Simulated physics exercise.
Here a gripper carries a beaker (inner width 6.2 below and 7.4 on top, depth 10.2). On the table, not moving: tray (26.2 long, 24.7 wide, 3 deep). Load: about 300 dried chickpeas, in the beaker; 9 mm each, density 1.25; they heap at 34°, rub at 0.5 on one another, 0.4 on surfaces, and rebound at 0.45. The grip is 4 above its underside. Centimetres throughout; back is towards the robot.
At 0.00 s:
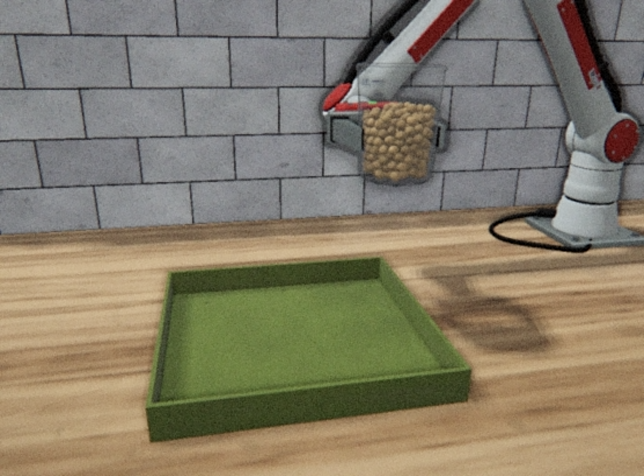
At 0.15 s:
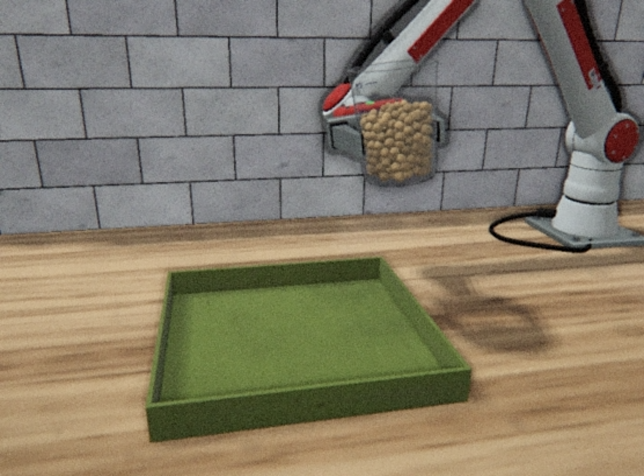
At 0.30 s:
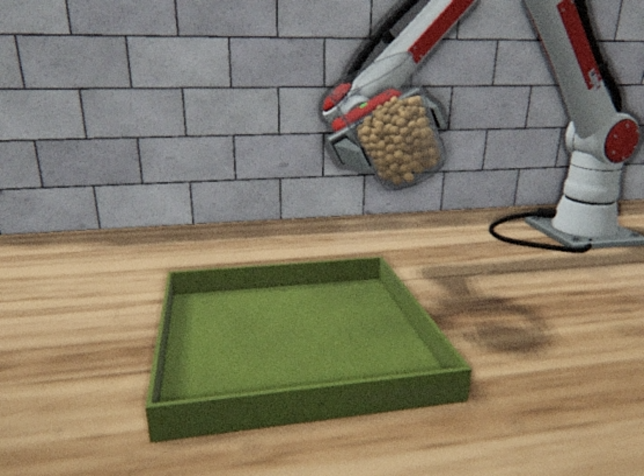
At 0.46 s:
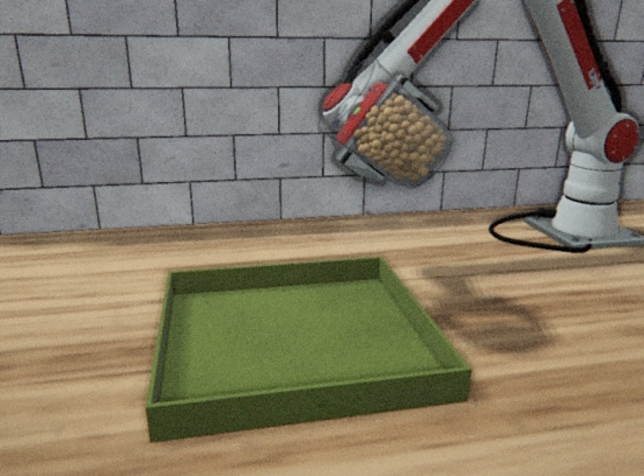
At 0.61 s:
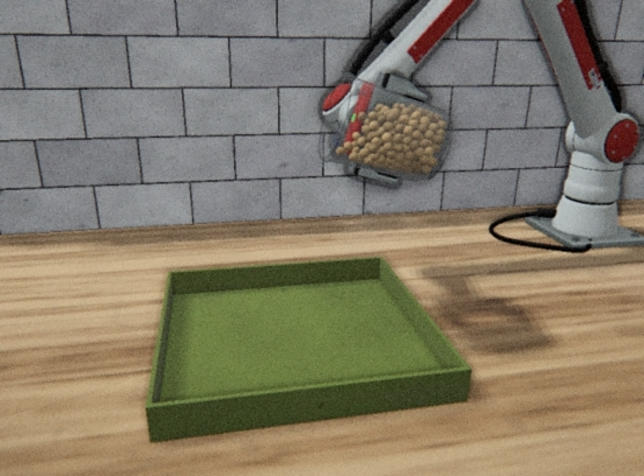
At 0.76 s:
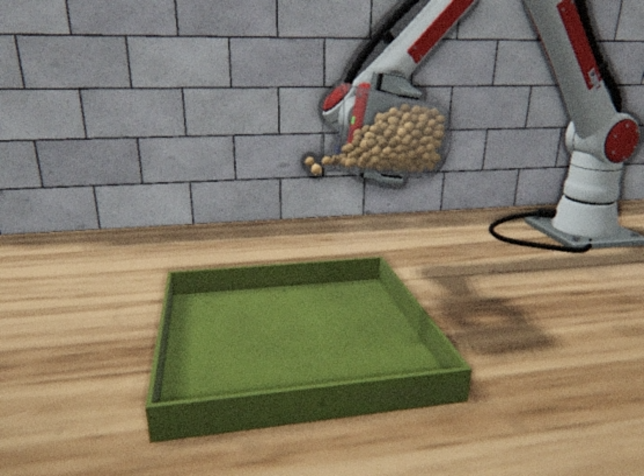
To begin with, a robot arm holds a clear container of tan chickpeas upright above a wooden table, near an empty green tray. The gripper then rotates the container steadily until it lies nearly on its side, and the chickpeas shift toward its left-facing mouth, with a few bunched at the opening.
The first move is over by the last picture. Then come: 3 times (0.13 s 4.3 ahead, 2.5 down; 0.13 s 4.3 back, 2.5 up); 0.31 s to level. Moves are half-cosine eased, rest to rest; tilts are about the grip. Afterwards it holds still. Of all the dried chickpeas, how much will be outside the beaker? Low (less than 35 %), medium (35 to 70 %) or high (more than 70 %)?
Share outside the beaker: Medium (35 to 70 %).
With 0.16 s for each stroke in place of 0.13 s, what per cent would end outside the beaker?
It would be near 40 per cent.
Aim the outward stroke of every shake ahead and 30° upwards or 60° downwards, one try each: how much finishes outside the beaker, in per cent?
Some 85 and 15 per cent.
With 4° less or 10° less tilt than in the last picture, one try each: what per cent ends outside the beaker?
Some 35 and 20 per cent.
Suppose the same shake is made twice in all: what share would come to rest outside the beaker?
In that case some 40 per cent.
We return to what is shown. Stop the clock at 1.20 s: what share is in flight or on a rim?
Roughly 2 per cent.
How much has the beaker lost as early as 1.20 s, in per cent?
Some 25 per cent.
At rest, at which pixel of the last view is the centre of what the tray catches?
At about (245, 339).
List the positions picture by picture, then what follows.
Beaker middle at (398, 125), level; upper third of the load around (397, 120), from x 365 to 430, top at y 105; 300 in the beaker, in the first frame.
Beaker middle at (396, 125), tilted 8° forward; upper third of the load around (398, 120), from x 365 to 430, top at y 105, in the second frame.
Beaker middle at (393, 126), tilted 28° forward; upper third of the load around (400, 120), from x 360 to 435, top at y 100, in the third frame.
Beaker middle at (389, 129), tilted 53° forward; upper third of the load around (400, 121), from x 360 to 445, top at y 100, in the fourth frame.
Beaker middle at (387, 133), tilted 73° forward; upper third of the load around (404, 123), from x 340 to 440, top at y 110, in the fifth frame.
Beaker middle at (386, 135), tilted 81° forward; upper third of the load around (409, 126), from x 310 to 440, top at y 110; 300 in the beaker, in the sixth frame.
By 1.20 s, tilted 81° forward, highest piece 20 above the table; 229 in the beaker, 66 in the tray, 5 in flight or on a rim.
By 1.63 s, tilted 65° forward, highest piece 22 above the table; 150 in the beaker, 125 in the tray, 25 in flight or on a rim.
By 2.05 s, level, highest piece 22 above the table; 150 in the beaker, 150 in the tray.
By 3.10 s, level, highest piece 22 above the table; 150 in the beaker, 150 in the tray.
Final count, 150 in the beaker, 150 in the tray. That is 50 % outside the beaker.
